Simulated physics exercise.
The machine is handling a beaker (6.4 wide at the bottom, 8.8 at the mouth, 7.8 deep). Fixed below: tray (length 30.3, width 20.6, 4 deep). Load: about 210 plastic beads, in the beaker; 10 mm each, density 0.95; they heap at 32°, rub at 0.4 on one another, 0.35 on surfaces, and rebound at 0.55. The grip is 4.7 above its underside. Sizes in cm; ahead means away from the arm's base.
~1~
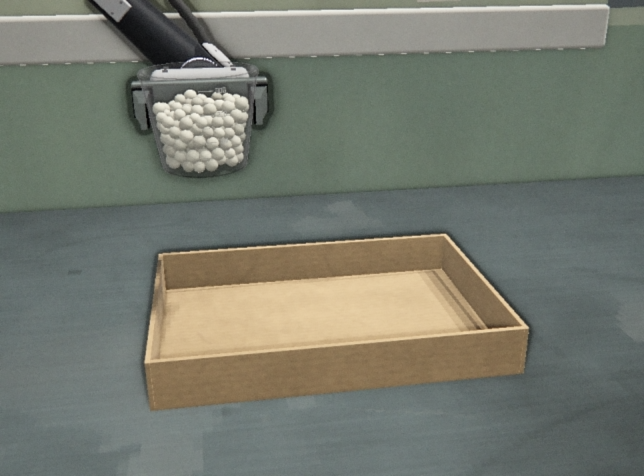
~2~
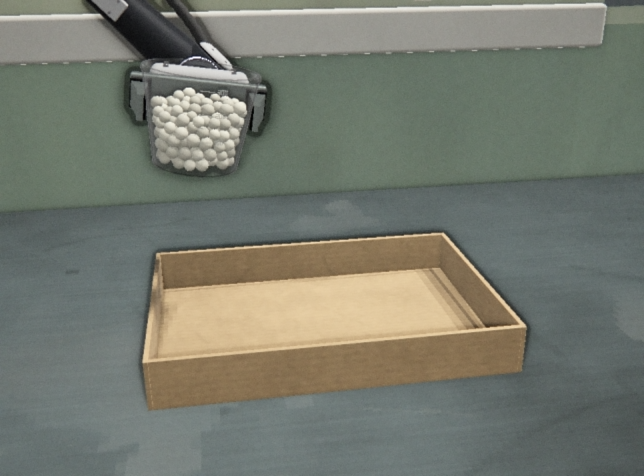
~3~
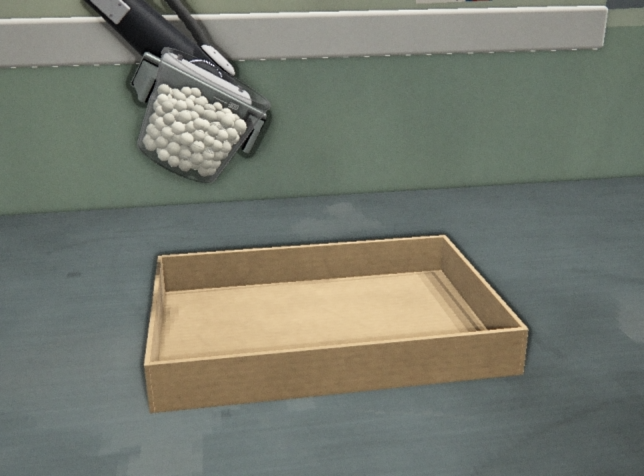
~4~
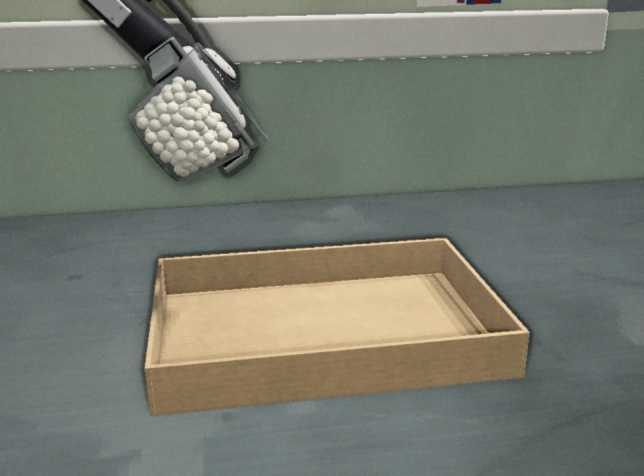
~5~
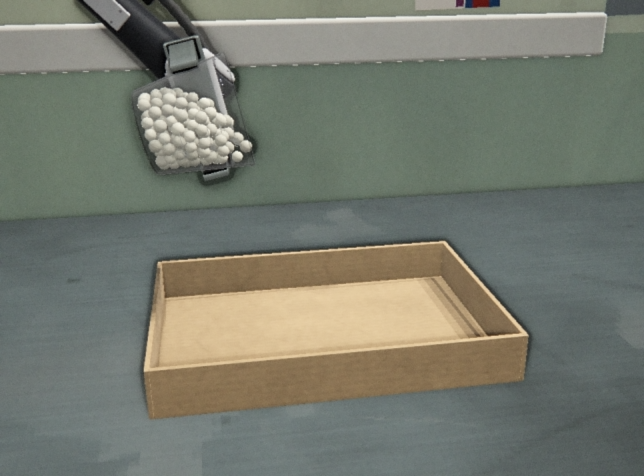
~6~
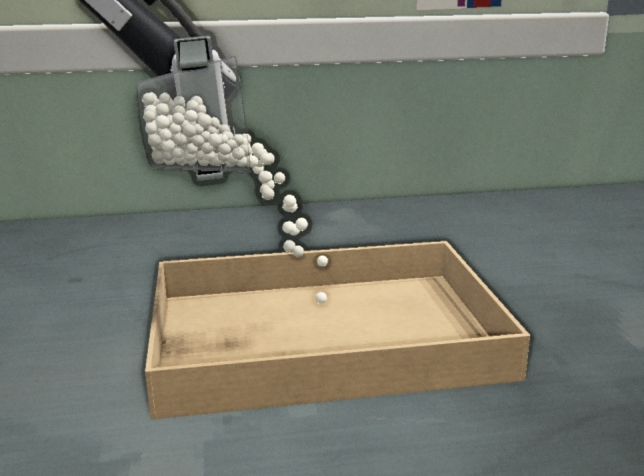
A clear container packed with small white beads hangs from a black arm at the upper left, above a bluish-gray surface before a green wall with a pale rail, seen from slightly above. An empty, open tan tray sits in the centre foreground. The arm rotates the container steadily onto its side, and beads stream out rightward, a few dropping to the tray, while the view shifts barely.
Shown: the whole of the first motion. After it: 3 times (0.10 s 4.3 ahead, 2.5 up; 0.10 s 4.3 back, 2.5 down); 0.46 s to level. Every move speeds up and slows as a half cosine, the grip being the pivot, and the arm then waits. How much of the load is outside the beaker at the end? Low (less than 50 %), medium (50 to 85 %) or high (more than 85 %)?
Answer: High; more than 85 % of the plastic beads finish outside the beaker.
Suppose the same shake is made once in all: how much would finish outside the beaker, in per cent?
Then about 100 per cent.
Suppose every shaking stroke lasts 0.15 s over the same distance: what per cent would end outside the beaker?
Then about 100 per cent.
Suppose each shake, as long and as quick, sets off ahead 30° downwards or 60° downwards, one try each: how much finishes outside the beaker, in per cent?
Some 95 and 80 per cent.
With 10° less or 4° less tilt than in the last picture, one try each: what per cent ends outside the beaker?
About 100 and 100 per cent.
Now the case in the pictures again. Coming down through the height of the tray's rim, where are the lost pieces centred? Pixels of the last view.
Around (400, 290).
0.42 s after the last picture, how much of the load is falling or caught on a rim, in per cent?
About 5 per cent.
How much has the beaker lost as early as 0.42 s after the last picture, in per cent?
About 100 per cent by then.
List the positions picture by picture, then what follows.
Beaker middle at (202, 121), level; upper third of the load around (207, 112), from x 160 to 245, top at y 95; 209 in the beaker, in the first frame.
Beaker middle at (198, 120), tilted 8° forward; upper third of the load around (195, 112), from x 155 to 240, top at y 95, in the second frame.
Beaker middle at (196, 122), tilted 30° forward; upper third of the load around (183, 113), from x 150 to 240, top at y 90, in the third frame.
Beaker middle at (194, 122), tilted 56° forward; upper third of the load around (177, 108), from x 140 to 230, top at y 85, in the fourth frame.
Beaker middle at (191, 122), tilted 78° forward; upper third of the load around (176, 109), from x 145 to 245, top at y 95, in the fifth frame.
Beaker middle at (192, 120), tilted 86° forward; upper third of the load around (175, 119), from x 150 to 320, top at y 100; 192 in the beaker, 2 in the tray, 15 in flight or on a rim, in the sixth frame.
Then, 0.42 s later, tilted 86° forward, highest piece 11 above the table; 199 in the tray, 10 in flight or on a rim.
Then, 0.85 s later, tilted 38° forward, highest piece 2 above the table; 199 in the tray, 10 on the table or floor.
Then, 1.26 s later, level, highest piece 2 above the table; 199 in the tray, 10 on the table or floor.
Then, 2.31 s later, level, highest piece 2 above the table; 199 in the tray, 10 on the table or floor.
At rest, 199 in the tray, 10 on the table or floor. That is 100 % outside the beaker.
